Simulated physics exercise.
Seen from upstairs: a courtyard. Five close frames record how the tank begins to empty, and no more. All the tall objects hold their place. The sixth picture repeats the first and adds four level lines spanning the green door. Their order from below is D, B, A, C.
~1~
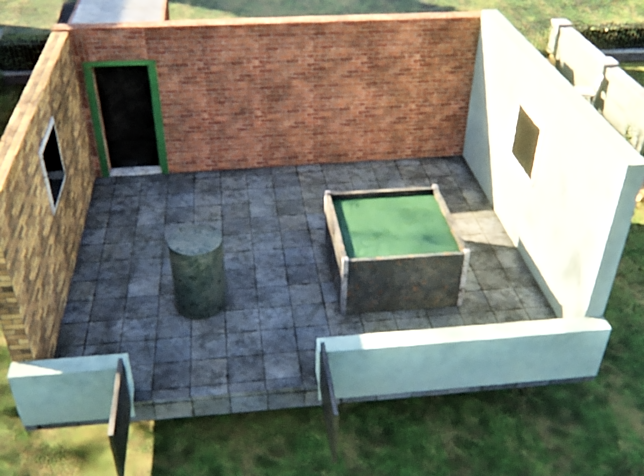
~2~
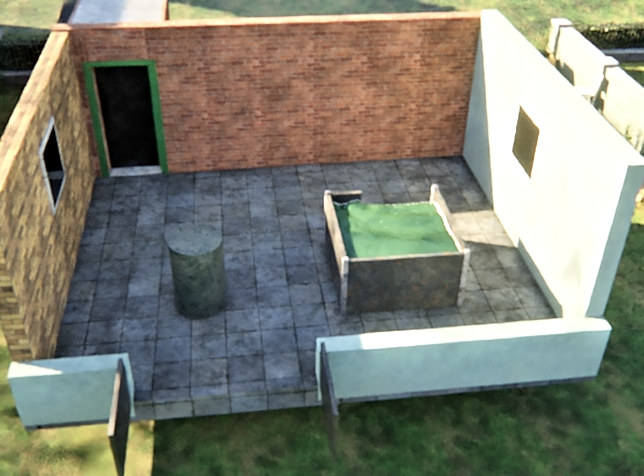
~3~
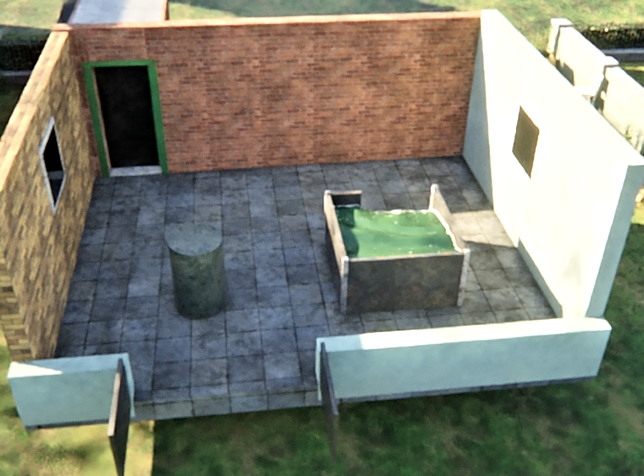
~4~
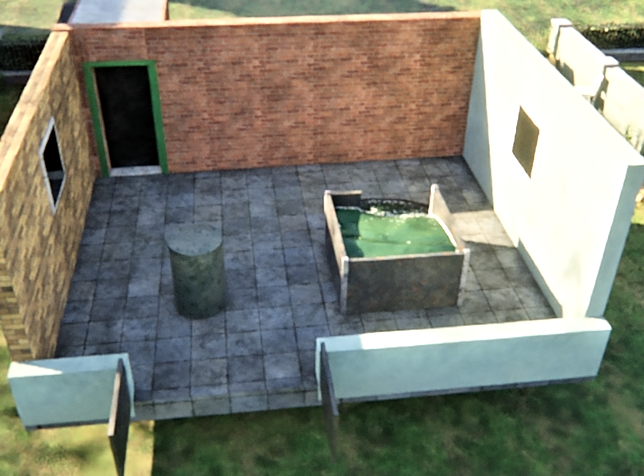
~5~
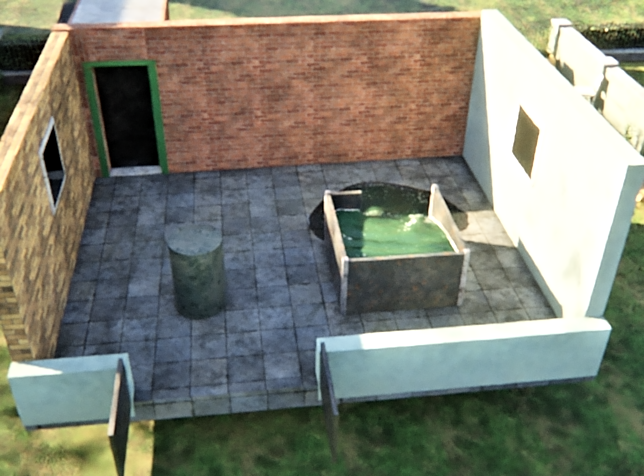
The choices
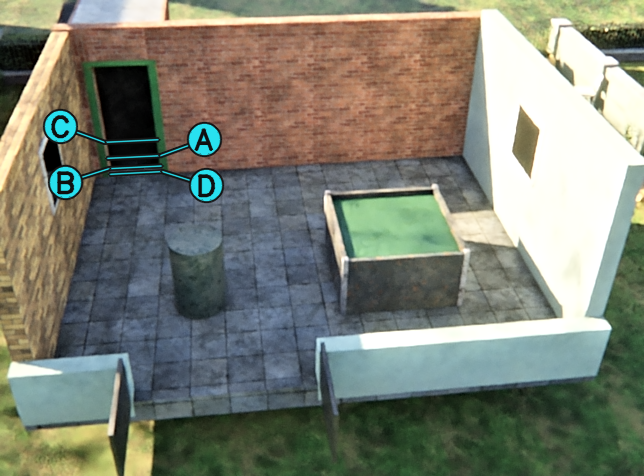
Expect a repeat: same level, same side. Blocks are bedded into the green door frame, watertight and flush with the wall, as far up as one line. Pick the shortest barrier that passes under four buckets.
Go for B.
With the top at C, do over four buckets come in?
No.
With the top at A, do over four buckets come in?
No, that is safe.
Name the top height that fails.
Height D.
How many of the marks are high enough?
Three.
On the marked copy, A at (133, 157); B at (135, 167); C at (131, 141); D at (136, 172); from the bottom up D, B, A, C.
With A, nothing gets over.
With B, a splash gets over, under a bucket.
With C, nothing gets over.
With D, about 10 bucketfuls get in.
